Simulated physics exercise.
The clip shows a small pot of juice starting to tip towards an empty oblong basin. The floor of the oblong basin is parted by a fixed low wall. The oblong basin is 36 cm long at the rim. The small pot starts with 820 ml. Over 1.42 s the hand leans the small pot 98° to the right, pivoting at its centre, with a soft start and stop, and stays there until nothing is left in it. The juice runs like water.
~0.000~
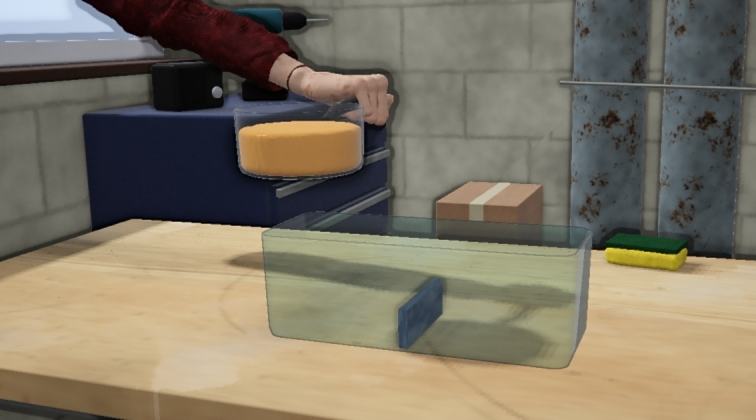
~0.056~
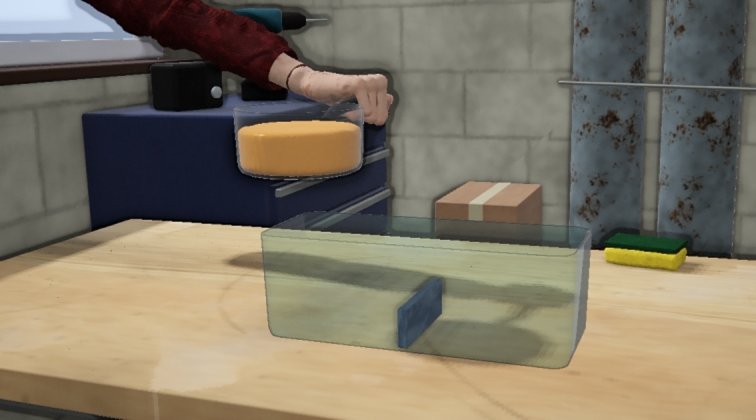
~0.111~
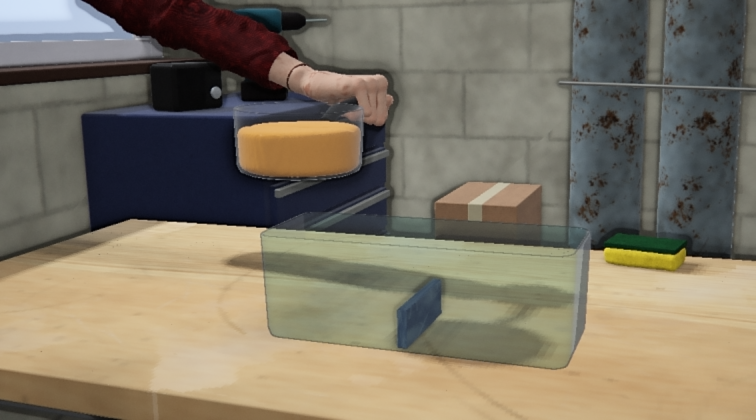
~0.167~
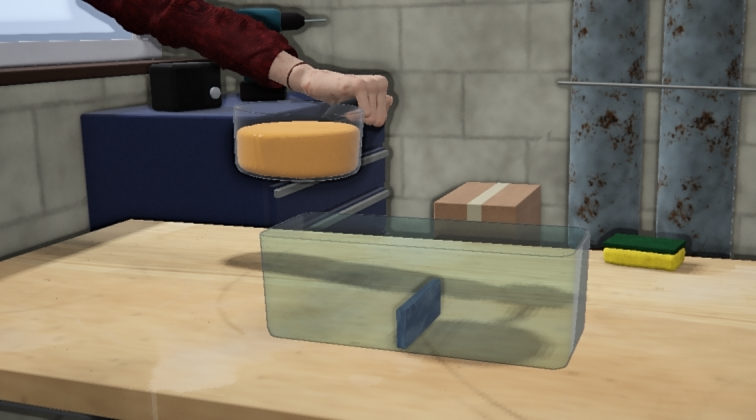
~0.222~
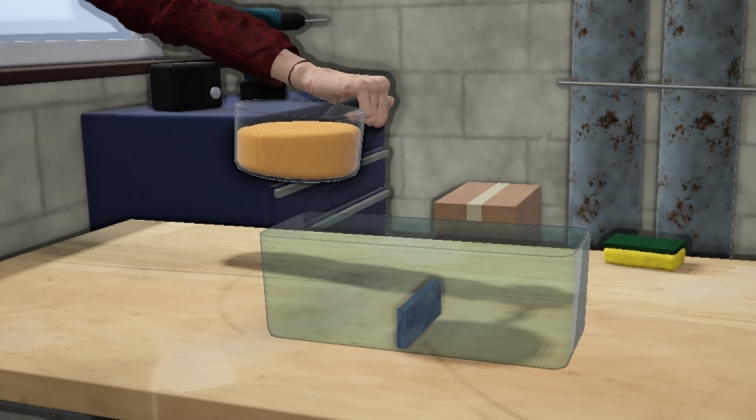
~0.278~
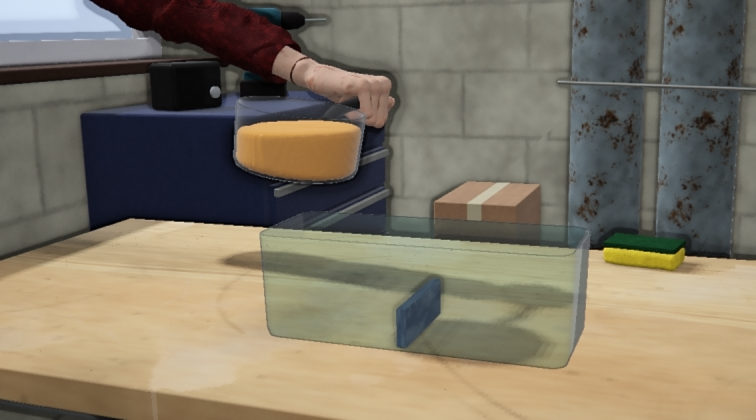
A hand in a dark red sleeve holds a small clear pot of orange juice above a wooden workbench, seen from slightly above in a workshop with a grey block wall. Below sits a clear oblong basin with a blue upright piece inside, a cardboard box behind and a green and yellow sponge to the right. The hand slowly leans the pot slightly rightward while the view stays still.
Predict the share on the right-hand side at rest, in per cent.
The far part has some 29 per cent.
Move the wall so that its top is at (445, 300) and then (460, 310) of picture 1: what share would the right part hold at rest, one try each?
First 0, then 15 per cent.
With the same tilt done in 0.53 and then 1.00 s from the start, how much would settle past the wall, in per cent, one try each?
First 10, then 20 per cent.
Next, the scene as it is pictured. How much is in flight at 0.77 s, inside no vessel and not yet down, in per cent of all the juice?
Some 20 per cent.
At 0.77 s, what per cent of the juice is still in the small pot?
About 72 per cent.
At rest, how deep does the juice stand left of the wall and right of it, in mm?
Left about 26 mm, right about 10 mm.
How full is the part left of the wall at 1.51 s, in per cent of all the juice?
About 68 per cent.
By 0.77 s the tilt is 56° and 72 per cent is still to pour, 8 is left of the wall and 0 right of it.
By 1.13 s the tilt is 88° and 18 per cent is still to pour, 46 is left of the wall and 28 right of it.
By 1.51 s the tilt is 98° and 2 per cent is still to pour, 68 is left of the wall and 29 right of it.
By 1.92 s the tilt is 98° and 0 per cent is still to pour, 71 is left of the wall and 29 right of it.
At rest 71 per cent lies left of the wall, 29 right of it and 0 outside.
